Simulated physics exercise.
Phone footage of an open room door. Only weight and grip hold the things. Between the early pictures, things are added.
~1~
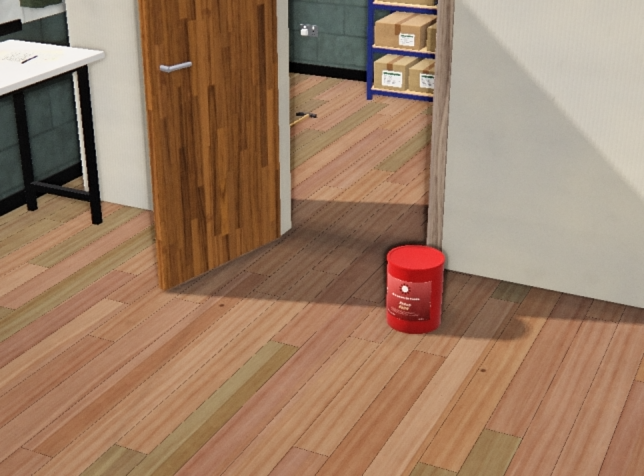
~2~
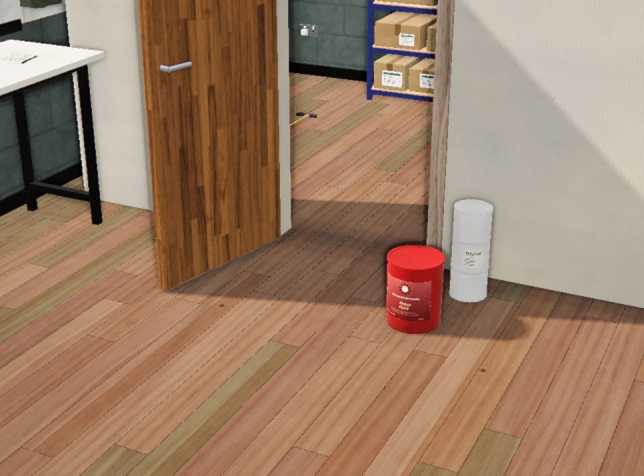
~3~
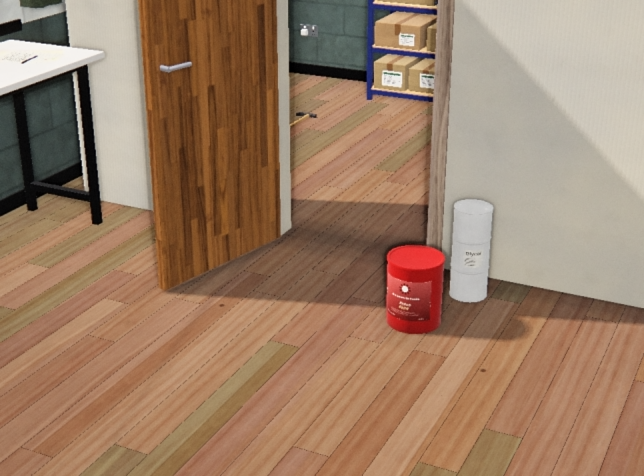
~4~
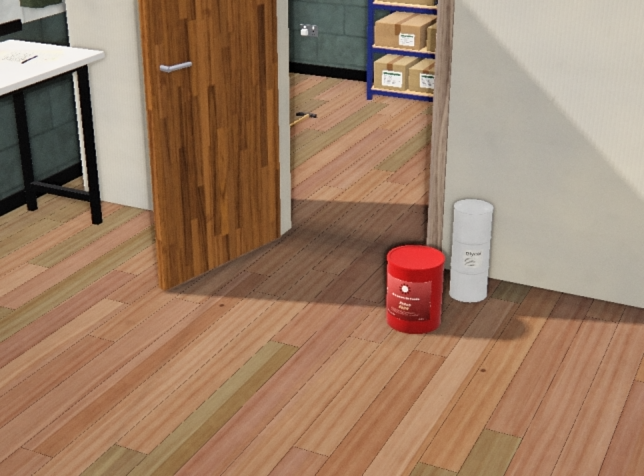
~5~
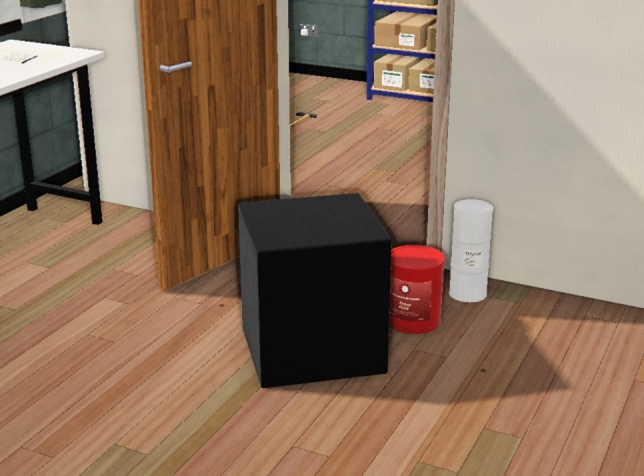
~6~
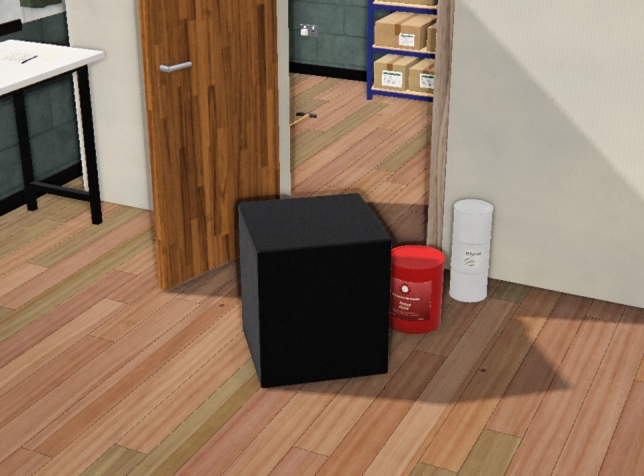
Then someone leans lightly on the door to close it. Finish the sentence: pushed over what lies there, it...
It swings shut.
Then, 0.60 s past the last view, door 88° open.
Then, 1.10 s past the last view, door 58° open.
Then, 1.40 s past the last view, door 38° open.
Then, 1.80 s past the last view, door 10° open.
Finally, door 0° open; all 3 still in place. Final places as the last picture's camera would see them, black appliance near (312, 287).
